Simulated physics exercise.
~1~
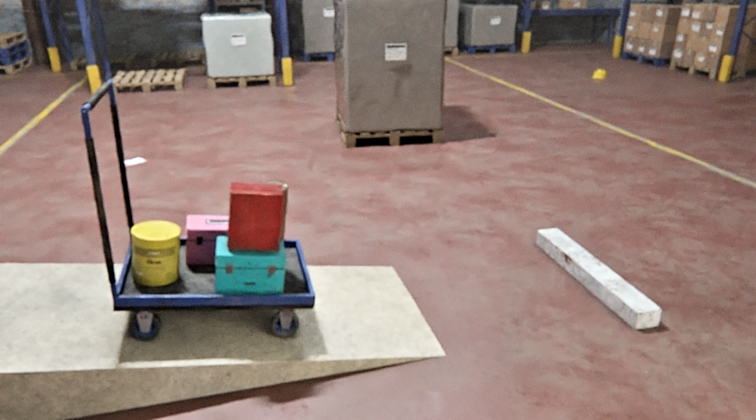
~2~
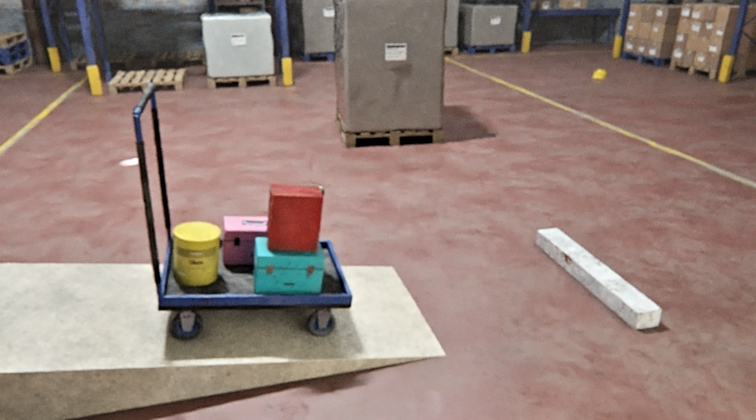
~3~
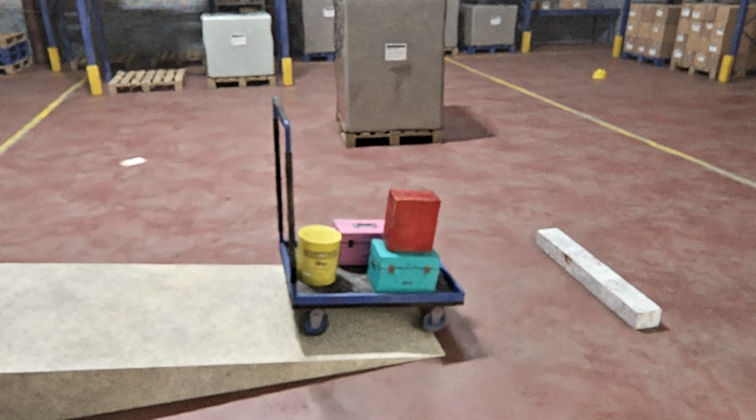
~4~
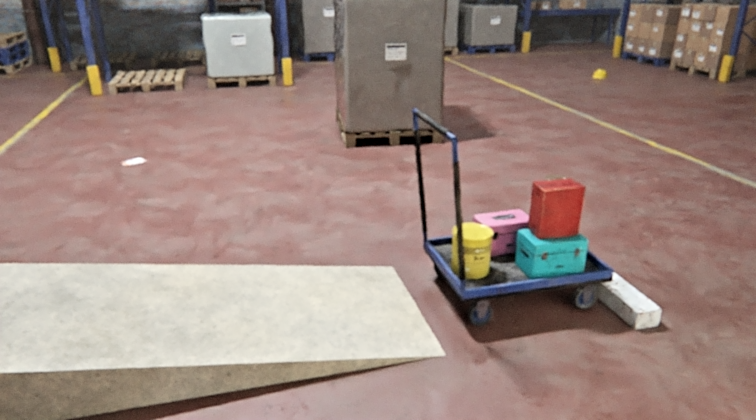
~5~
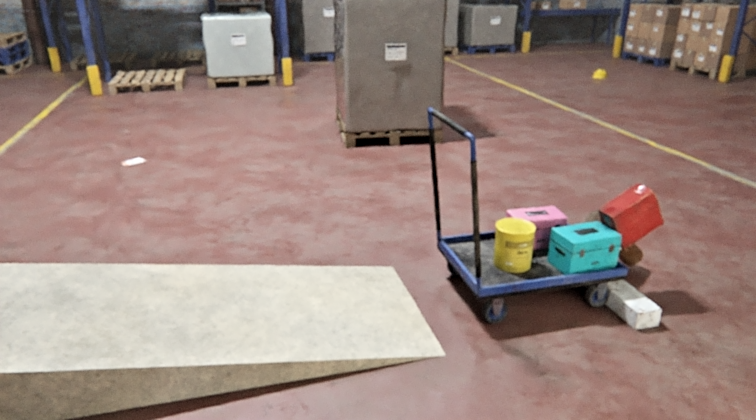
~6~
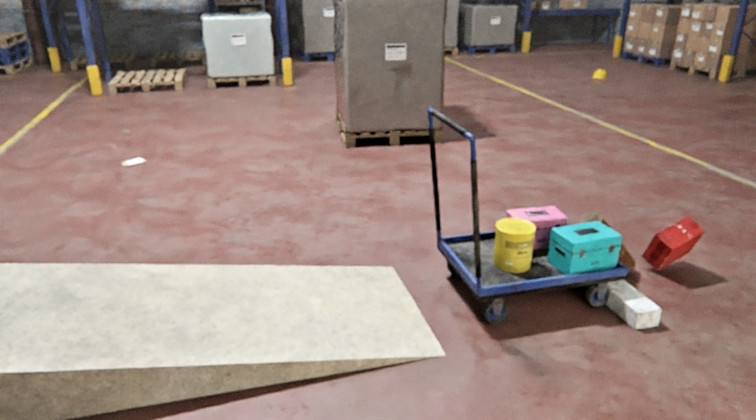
A blue flat trolley carrying a yellow pail, pink and turquoise toolboxes and a red box rolled right down a ramp and stopped against a pale kerb, where the red box toppled off onto the floor while the pail and toolboxes stayed aboard.
